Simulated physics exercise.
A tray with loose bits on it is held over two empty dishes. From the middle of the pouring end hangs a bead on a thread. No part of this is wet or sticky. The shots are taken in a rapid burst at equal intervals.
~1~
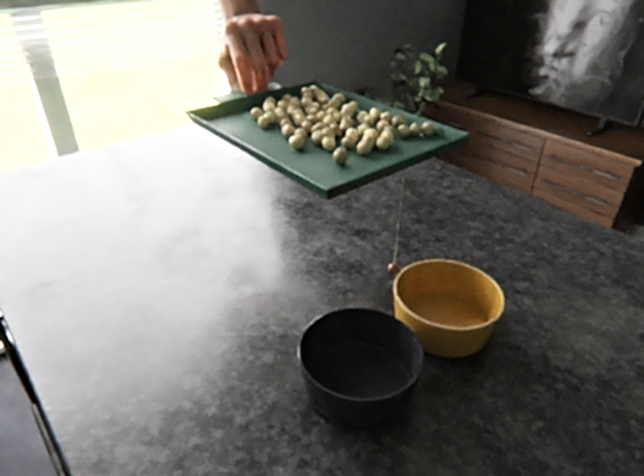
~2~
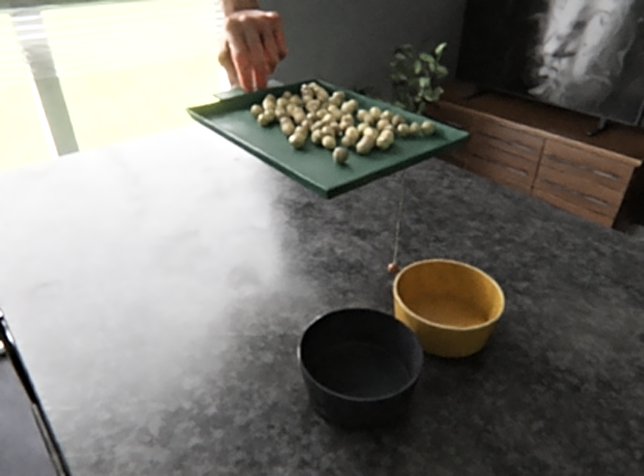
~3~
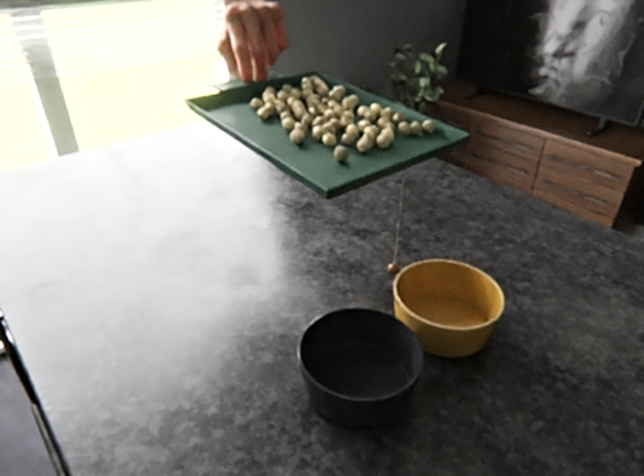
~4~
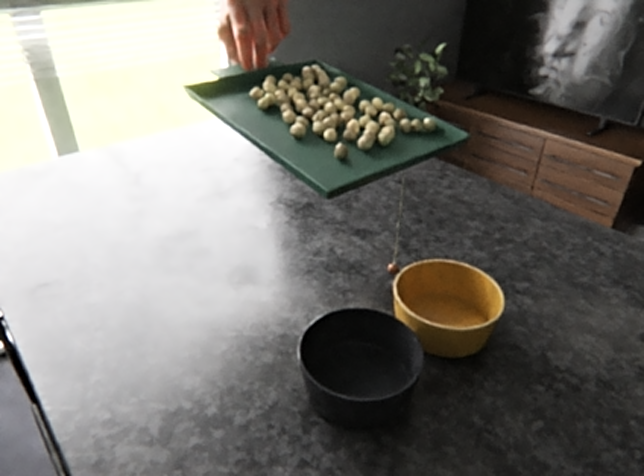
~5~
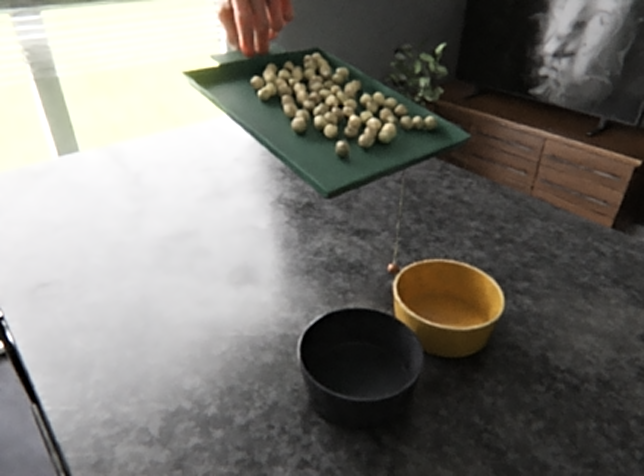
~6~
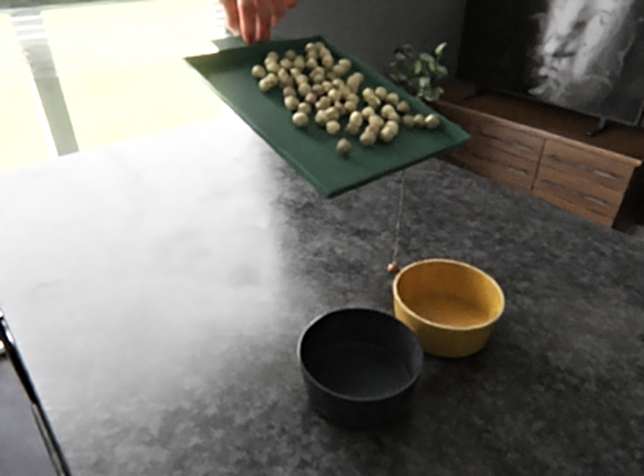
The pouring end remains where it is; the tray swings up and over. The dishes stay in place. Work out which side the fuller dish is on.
It pours more generously into the right dish, it seems.
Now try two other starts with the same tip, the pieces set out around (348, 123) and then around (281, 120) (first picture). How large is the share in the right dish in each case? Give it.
From the first start you get 50 in a hundred, from the second 50 in a hundred.
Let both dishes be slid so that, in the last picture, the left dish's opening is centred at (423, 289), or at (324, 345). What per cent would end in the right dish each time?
You'd end up with around 10 per cent and then around 50 per cent.
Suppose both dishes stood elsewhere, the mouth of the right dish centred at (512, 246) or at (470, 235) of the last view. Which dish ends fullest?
In the first try it's the left-side dish, and in the second it's the left-side dish.
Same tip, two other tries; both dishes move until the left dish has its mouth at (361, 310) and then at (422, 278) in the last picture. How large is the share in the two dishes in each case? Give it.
Trial 1 near 70 %, trial 2 near 50 %.
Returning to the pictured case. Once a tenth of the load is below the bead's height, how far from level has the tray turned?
Roughly 55 degrees of tilt.
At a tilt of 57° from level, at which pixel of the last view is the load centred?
I'd put the middle of the pieces at roughly (416, 139).
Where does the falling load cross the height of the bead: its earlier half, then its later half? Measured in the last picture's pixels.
Near (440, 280) and later near (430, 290).
Soon, tray tipped steeply; most on the tray; a stray few in the left dish; a small part in the right dish.
A while on, tray tipped right over; a small part on the tray; a small part in the left dish; about a third in the right dish; a small part outside both; about a quarter in the air.
Towards the end, tray tipped past a quarter turn; about a quarter in the left dish; about two thirds in the right dish; about a quarter outside both.
Finally, tray tipped past a quarter turn; about a quarter in the left dish; about two thirds in the right dish; about a quarter outside both.
